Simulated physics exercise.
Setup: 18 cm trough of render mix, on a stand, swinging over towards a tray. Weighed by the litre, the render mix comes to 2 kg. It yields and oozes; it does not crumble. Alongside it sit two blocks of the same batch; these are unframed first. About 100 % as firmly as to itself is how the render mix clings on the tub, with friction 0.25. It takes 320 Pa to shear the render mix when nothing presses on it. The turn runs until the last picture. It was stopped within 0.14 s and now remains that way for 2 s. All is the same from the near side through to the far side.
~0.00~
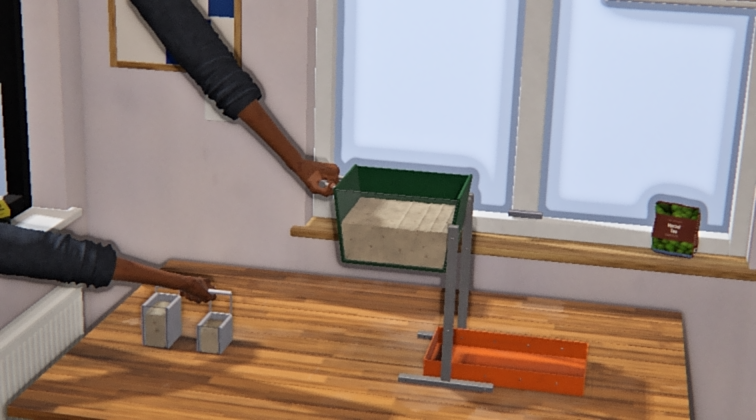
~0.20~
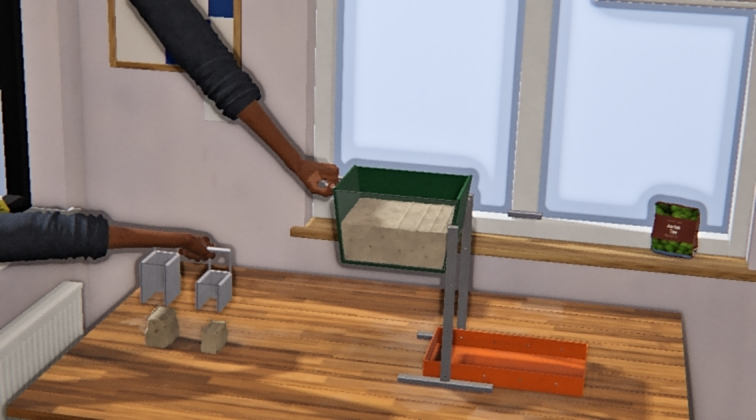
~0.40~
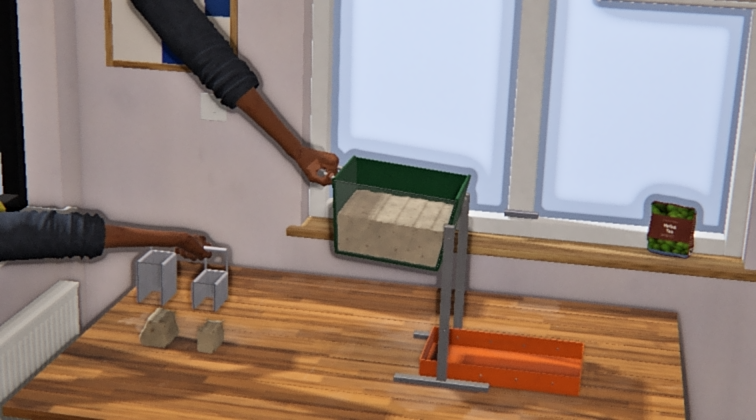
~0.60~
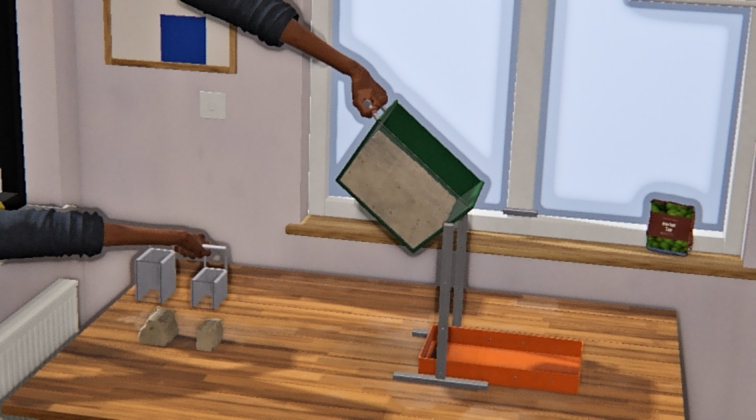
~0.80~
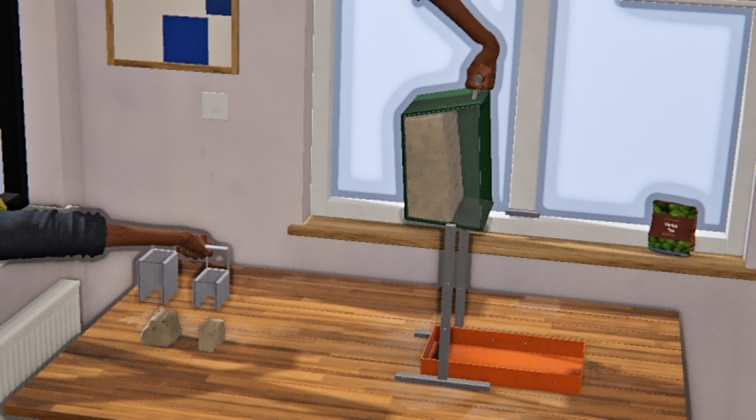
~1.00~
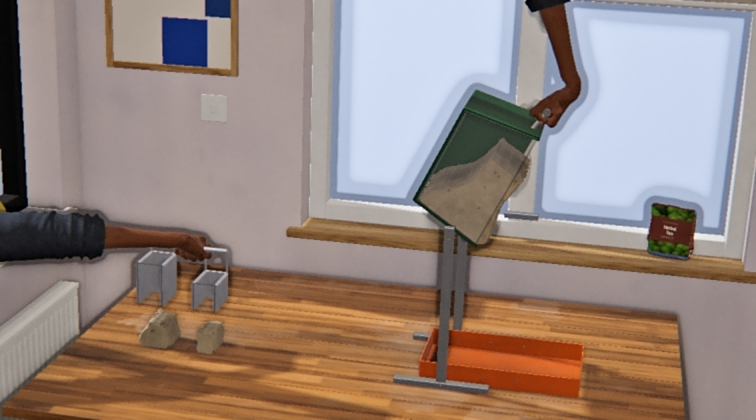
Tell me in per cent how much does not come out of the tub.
Something like 0 per cent stays in.
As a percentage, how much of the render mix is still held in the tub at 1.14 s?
About 20 %.
After 1.14 s, the tub is at 115 degrees and holds 20 %.
After 1.31 s, the tub is at 115 degrees and holds 0 %.
After 1.48 s, the tub is at 115 degrees and holds 0 %.
After 1.65 s, the tub is at 115 degrees and holds 0 %.
After 3.00 s, at the end, the tub is at 115 degrees and holds 0 %.
